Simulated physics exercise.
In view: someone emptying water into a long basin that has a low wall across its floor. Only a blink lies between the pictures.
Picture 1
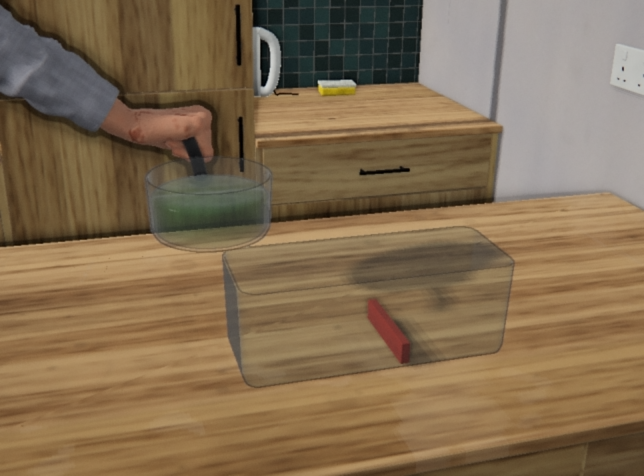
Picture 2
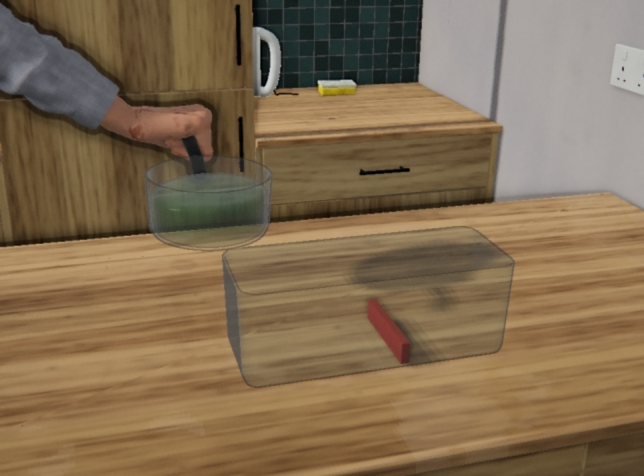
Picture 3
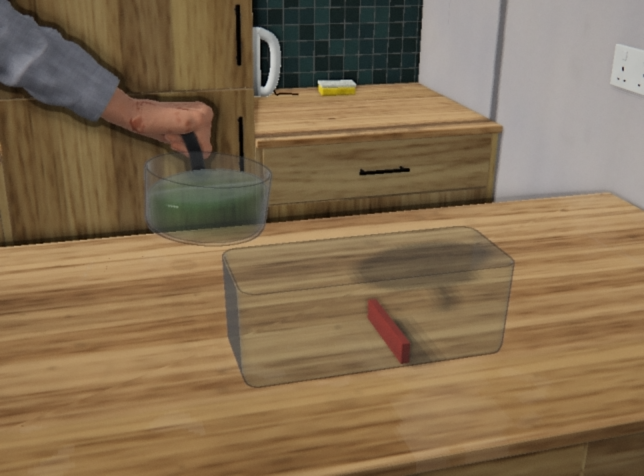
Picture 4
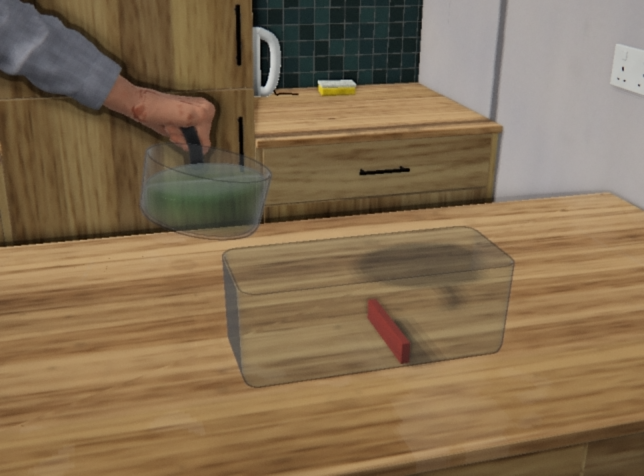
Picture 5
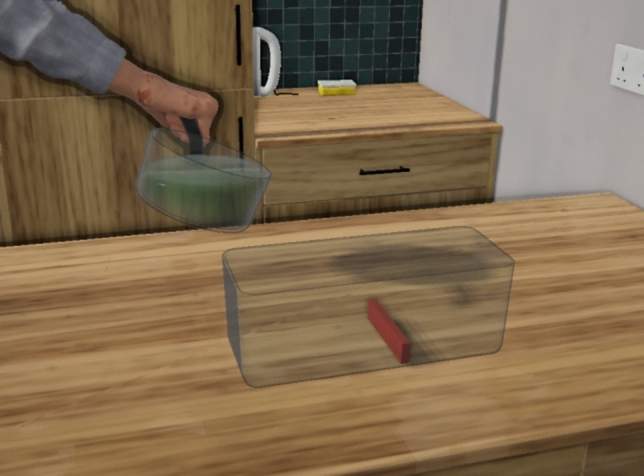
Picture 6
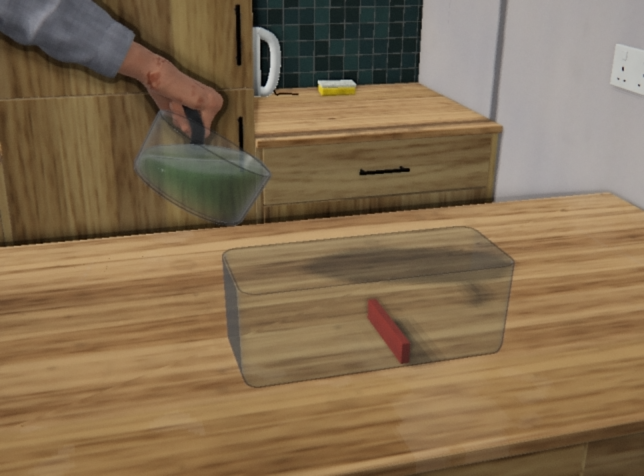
A hand in a grey-blue sleeve holds a clear container of green-tinted water by its dark handle at the left of a kitchen, seen from slightly above a wooden worktop. On the worktop sits a long, clear, empty basin with a low red wall across its floor, before wooden cabinets, dark green tiles and a yellow object. The container, level at first, leans steadily further right while the camera stays still.
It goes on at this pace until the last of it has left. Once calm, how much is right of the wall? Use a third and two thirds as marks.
It comes to under a third.
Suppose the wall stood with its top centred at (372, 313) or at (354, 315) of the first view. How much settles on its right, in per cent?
The first gives 30 %, the second 65 %.
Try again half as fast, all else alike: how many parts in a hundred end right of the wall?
Near 15 %.
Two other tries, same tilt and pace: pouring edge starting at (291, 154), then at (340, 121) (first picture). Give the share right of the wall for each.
In turn 45 and 65 in a hundred.
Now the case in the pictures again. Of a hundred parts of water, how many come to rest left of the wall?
Close to 70 per cent.
A moment on, the tilt is 91° and 44 per cent is still to pour, 5 is left of the wall and 0 right of it.
Next, the tilt is 98° and 6 per cent is still to pour, 63 is left of the wall and 13 right of it.
Then the tilt is 98° and 1 per cent is still to pour, 71 is left of the wall and 17 right of it.
Later the tilt is 98° and 0 per cent is still to pour, 77 is left of the wall and 18 right of it.
Finally, 71 per cent lies left of the wall, 25 right of it and 4 outside.
